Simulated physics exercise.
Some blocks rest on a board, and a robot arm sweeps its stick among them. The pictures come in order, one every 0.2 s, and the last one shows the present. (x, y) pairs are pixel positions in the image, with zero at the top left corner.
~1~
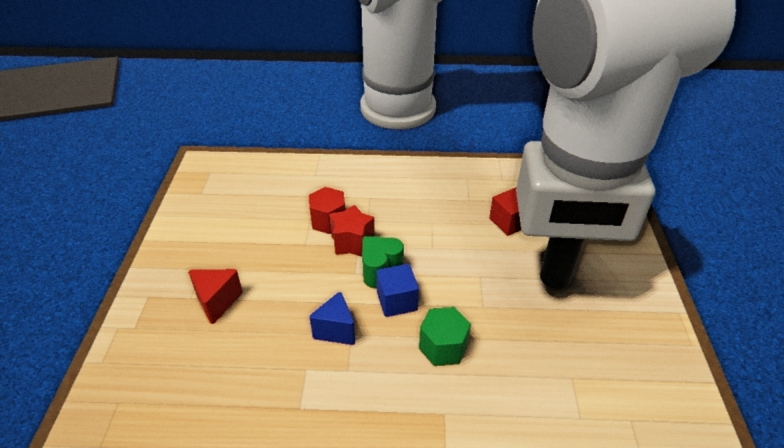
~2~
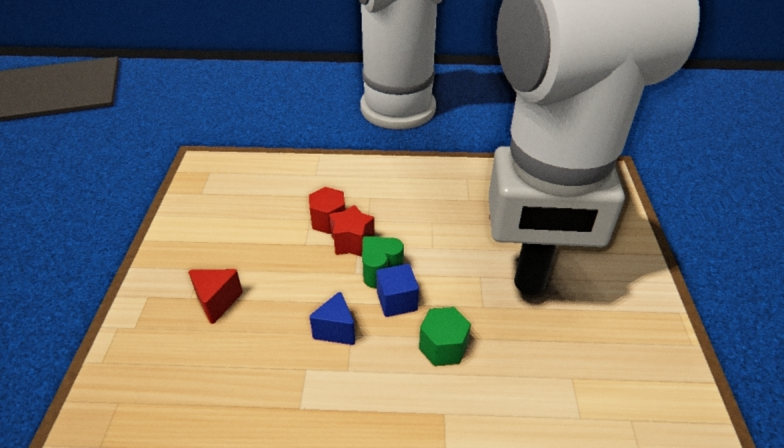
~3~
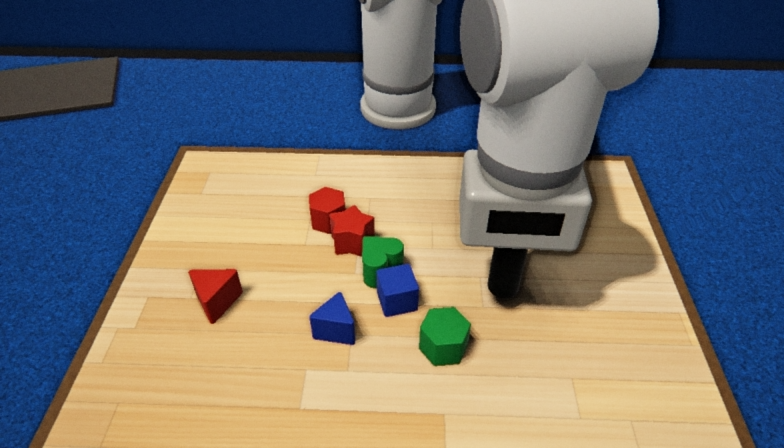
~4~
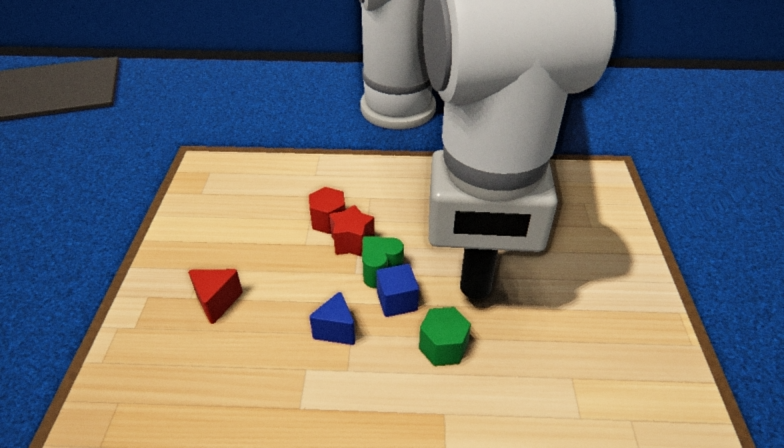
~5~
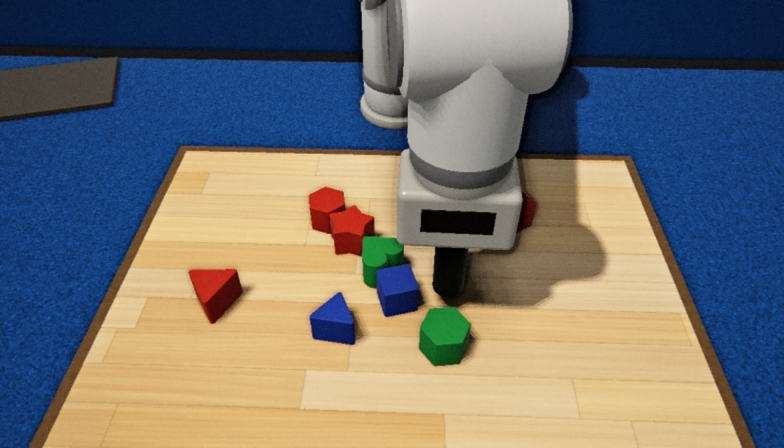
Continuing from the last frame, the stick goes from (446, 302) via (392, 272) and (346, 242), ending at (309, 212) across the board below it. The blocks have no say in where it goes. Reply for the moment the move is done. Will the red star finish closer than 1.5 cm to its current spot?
That would be a no.
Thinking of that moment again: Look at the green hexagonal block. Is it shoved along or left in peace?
That block is going to be left alone.
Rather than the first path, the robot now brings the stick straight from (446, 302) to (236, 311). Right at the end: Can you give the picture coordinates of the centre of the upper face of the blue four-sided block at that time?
So, by the moment the path ends, you'll find the top centre of the blue four-sided block at (255, 262).
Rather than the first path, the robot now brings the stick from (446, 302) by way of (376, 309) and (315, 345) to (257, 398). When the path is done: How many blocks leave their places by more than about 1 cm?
The answer is two blocks, counting only moves over 1 cm.
What follows on the original path. One third of the way, stick (392, 255); red hexagonal block (325, 197); red star (345, 218); green heart-shaped block (364, 243), turned 30° anticlockwise; blue four-sided block (386, 278), turned 35° anticlockwise.
Two thirds of the way, stick (344, 226); red hexagonal block (320, 189), turned 45° clockwise; red star (309, 213), turned 40° clockwise; green heart-shaped block (327, 239), turned 95° anticlockwise; blue four-sided block (386, 278), turned 35° anticlockwise.
At the end, stick (307, 196); red hexagonal block (310, 170), turned 85° clockwise; red star (285, 206); green heart-shaped block (327, 239), turned 95° anticlockwise; blue four-sided block (386, 278), turned 35° anticlockwise; green hexagonal block in place.
